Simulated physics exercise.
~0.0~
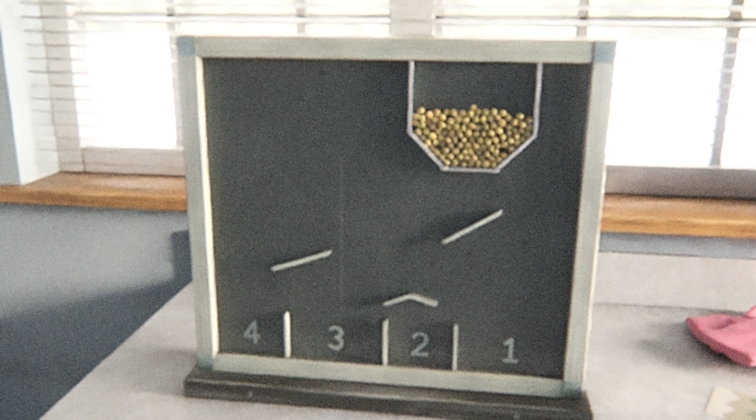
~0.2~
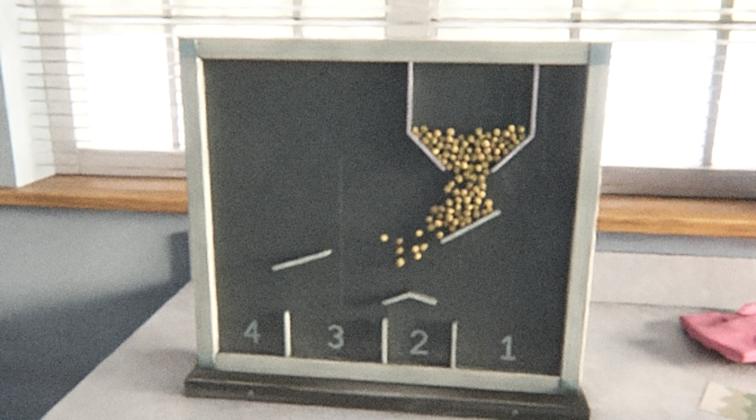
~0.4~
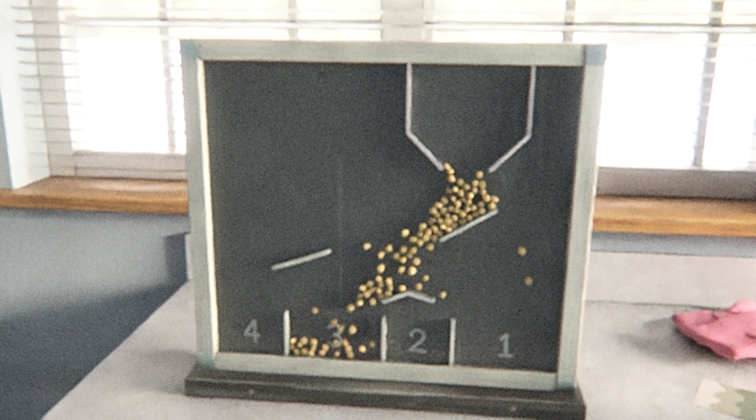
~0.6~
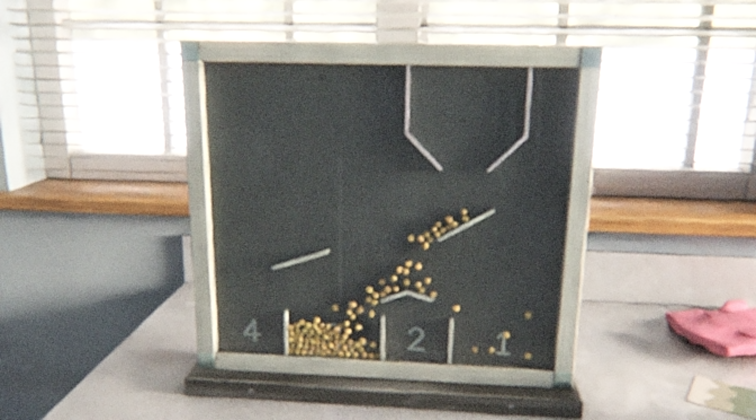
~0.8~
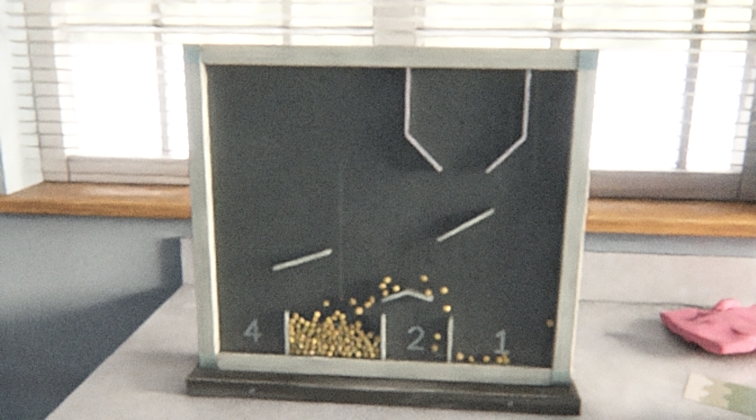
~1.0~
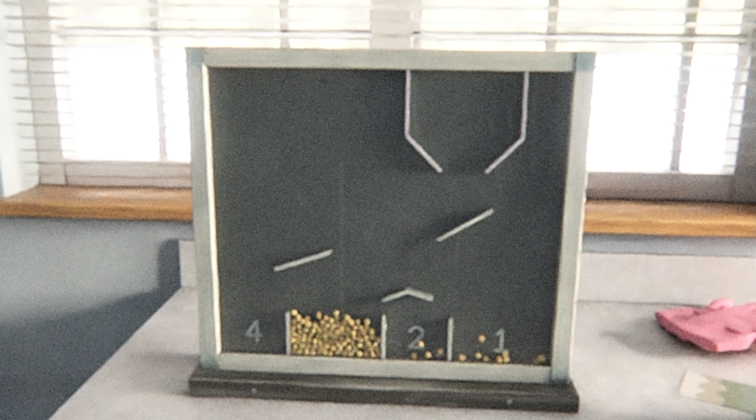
A dark, pale-framed drop box stands on a light tabletop before a bright window with blinds, seen from the front as the view drifts slightly sideways. Golden-tan beads fill a hopper at upper right, above three fixed ledges and four numbered bins, with a pink cloth lying to the right. The hopper opens and the beads pour onto the slanted right ledge, which sends them down and left. Most stream past the small peaked ledge into bin three, while a few stray rightward. Finally, bin three holds a large heap, bins two and one hold a scattering, and bin four is empty.
